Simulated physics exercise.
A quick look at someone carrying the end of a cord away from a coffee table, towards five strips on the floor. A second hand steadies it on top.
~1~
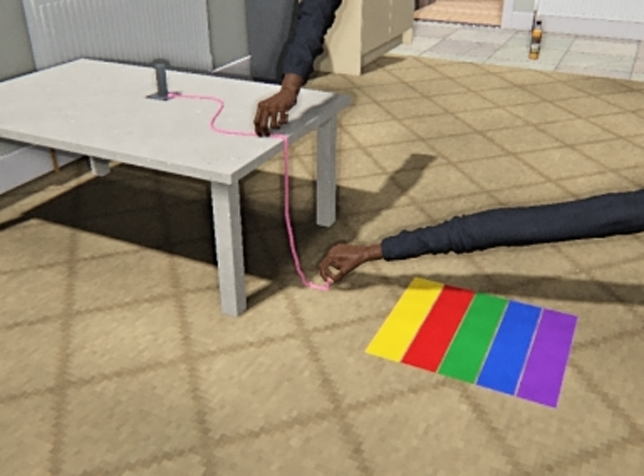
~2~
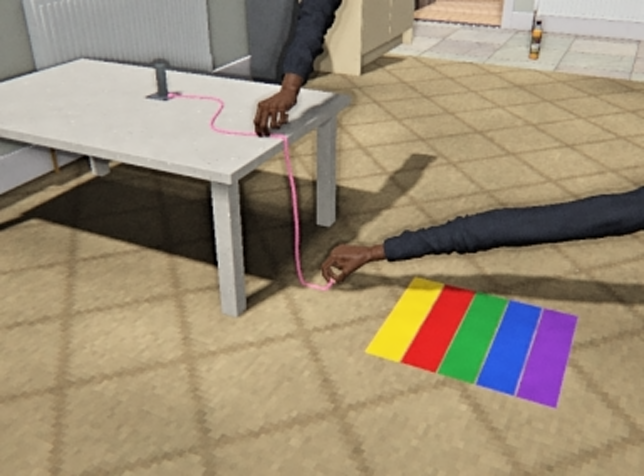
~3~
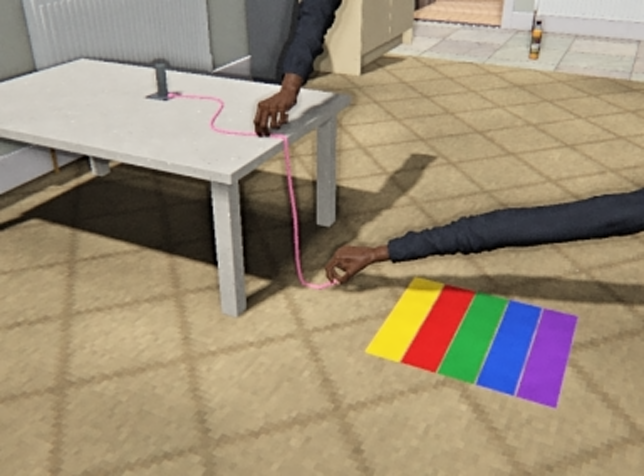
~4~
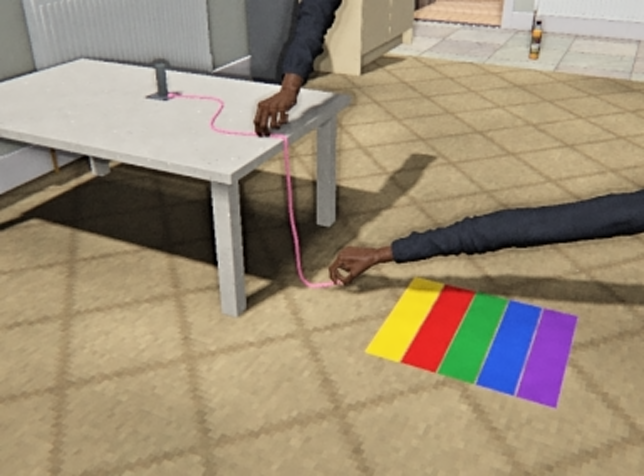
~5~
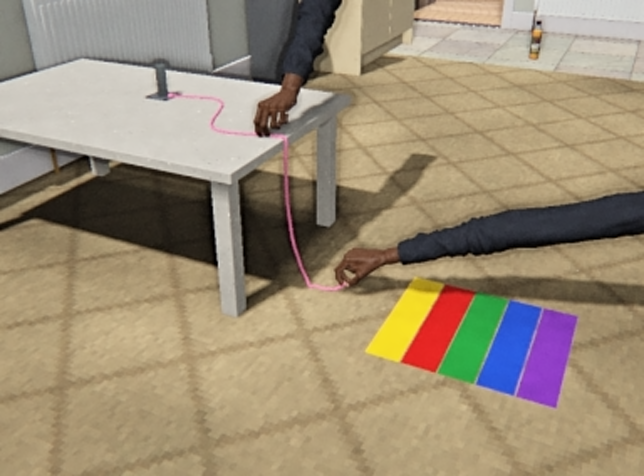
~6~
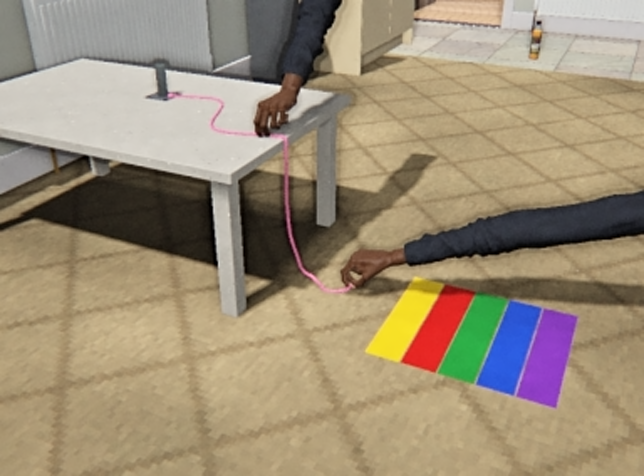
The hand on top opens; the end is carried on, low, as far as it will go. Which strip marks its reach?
Over green.
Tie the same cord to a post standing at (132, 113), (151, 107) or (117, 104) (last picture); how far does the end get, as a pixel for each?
About (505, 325), (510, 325) and (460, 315).
A little later, end near (421, 303); over yellow.
Next, end near (461, 313); over red.
When it is tight, end near (484, 319); over green. The end stops over the green strip.
